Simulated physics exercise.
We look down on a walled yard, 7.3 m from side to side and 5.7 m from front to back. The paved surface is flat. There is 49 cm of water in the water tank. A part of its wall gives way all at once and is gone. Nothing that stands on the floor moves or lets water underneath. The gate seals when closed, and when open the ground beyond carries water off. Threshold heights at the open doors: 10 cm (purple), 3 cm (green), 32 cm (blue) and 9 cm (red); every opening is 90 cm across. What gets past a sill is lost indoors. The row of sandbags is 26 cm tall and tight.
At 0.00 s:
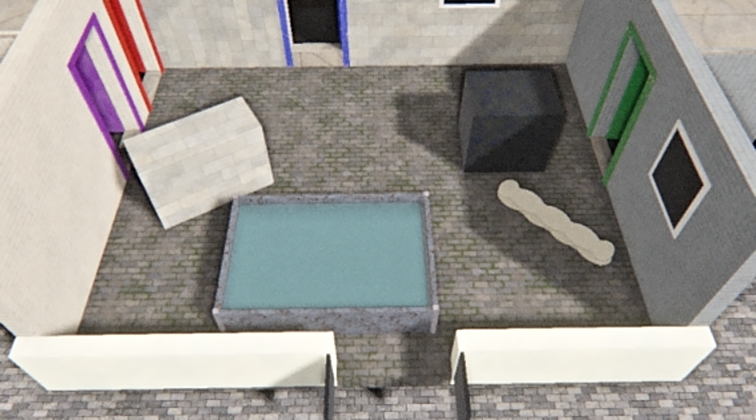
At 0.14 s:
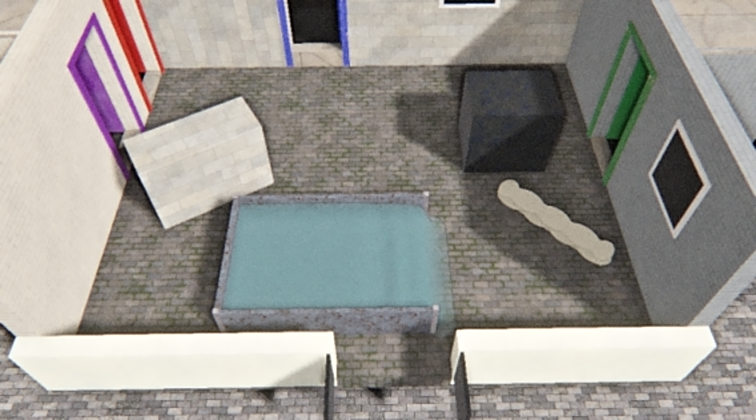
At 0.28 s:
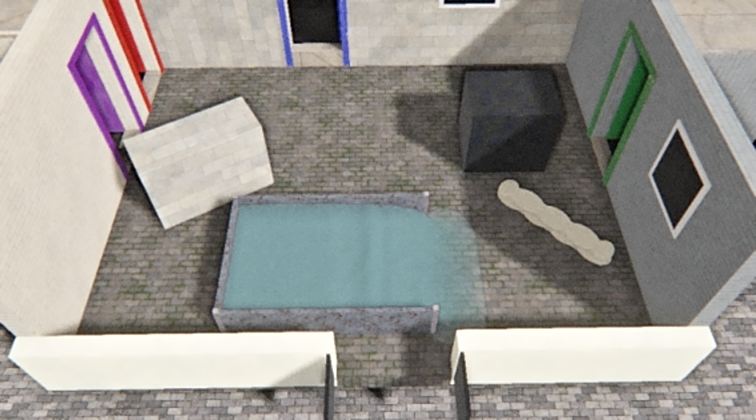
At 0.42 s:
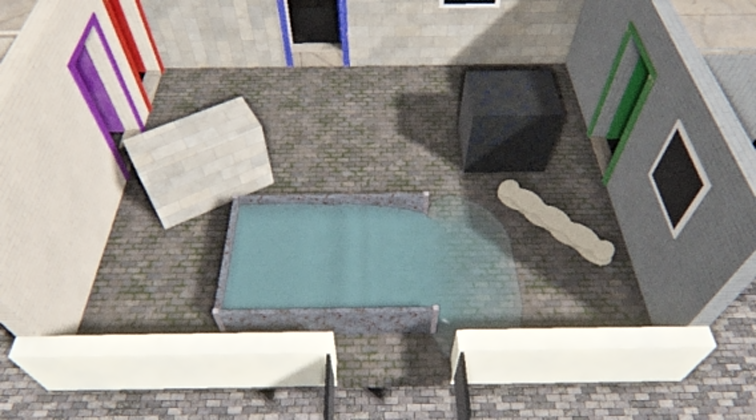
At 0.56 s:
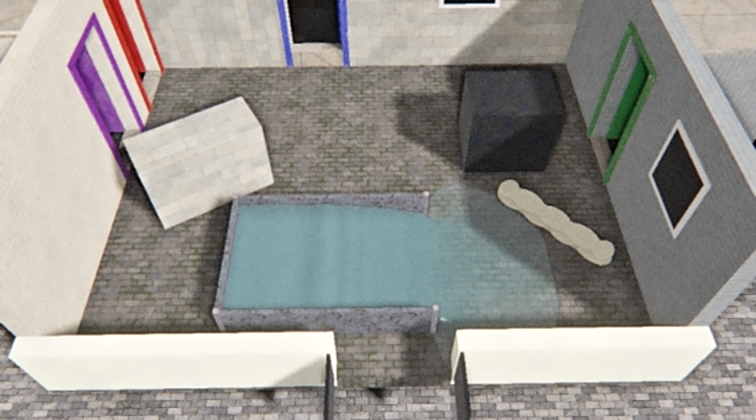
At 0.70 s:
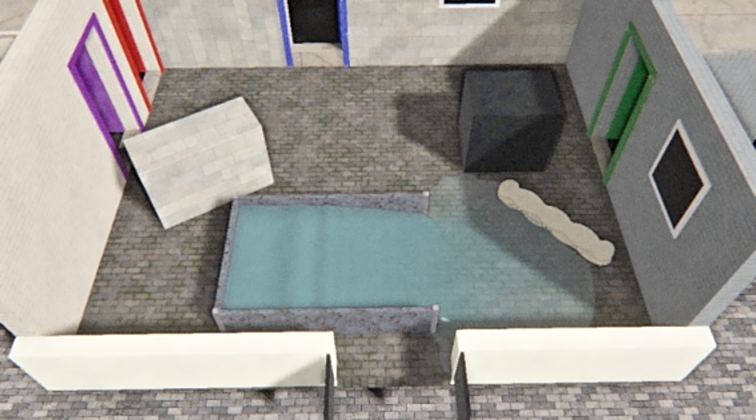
At the start, a stone-walled tank of still blue-green water sits in a paved yard, beside a pale block, a dark cube and a twisted pale bar. The tank's right wall vanishes, and water pours out rightward, fanning across the paving in a thin sheet that reaches around the bar.
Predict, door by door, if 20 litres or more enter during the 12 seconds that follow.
Door by door: At the purple door it keeps below the limit; at the green door it passes the limit; at the blue door it keeps below the limit; at the red door it does not reach the limit.
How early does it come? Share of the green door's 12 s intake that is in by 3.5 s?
About 20 per cent.
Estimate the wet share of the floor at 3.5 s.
Near 30 per cent is wet.
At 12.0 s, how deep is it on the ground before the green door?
Some 6.0 cm.
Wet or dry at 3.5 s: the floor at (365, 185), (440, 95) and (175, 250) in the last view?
In turn: Under water, still dry, still dry.
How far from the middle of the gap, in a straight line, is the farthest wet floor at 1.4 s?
Roughly 3.0 m.
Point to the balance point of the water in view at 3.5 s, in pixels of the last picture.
Near (484, 270).
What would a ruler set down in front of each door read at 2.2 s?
Depths in cm: Purple 0, green 1, blue 0, red 0.
After 1.4 s water covers 15 % of the floor and is deepest (35 cm) near (638, 302); purple door not reached, green door not reached, blue door not reached, red door not reached.
After 2.2 s water covers 20 % of the floor and is deepest (40 cm) near (586, 315); purple door not reached, green door not reached, blue door not reached, red door not reached.
After 3.5 s water covers 30 % of the floor and is deepest (32 cm) near (655, 354); purple door not reached, green door 6 cm at the sill, 12 L in, blue door not reached, red door not reached.
After 7.0 s water covers 75 % of the floor and is deepest (12 cm) near (469, 179); purple door not reached, green door 7 cm at the sill, 36 L in, blue door 8 cm at the sill, 0 L in, red door not reached.
After 12.0 s water covers 95 % of the floor and is deepest (15 cm) near (655, 354); purple door 7 cm at the sill, 0 L in, green door 6 cm at the sill, 69 L in, blue door 4 cm at the sill, 0 L in, red door 7 cm at the sill, 3 L in.
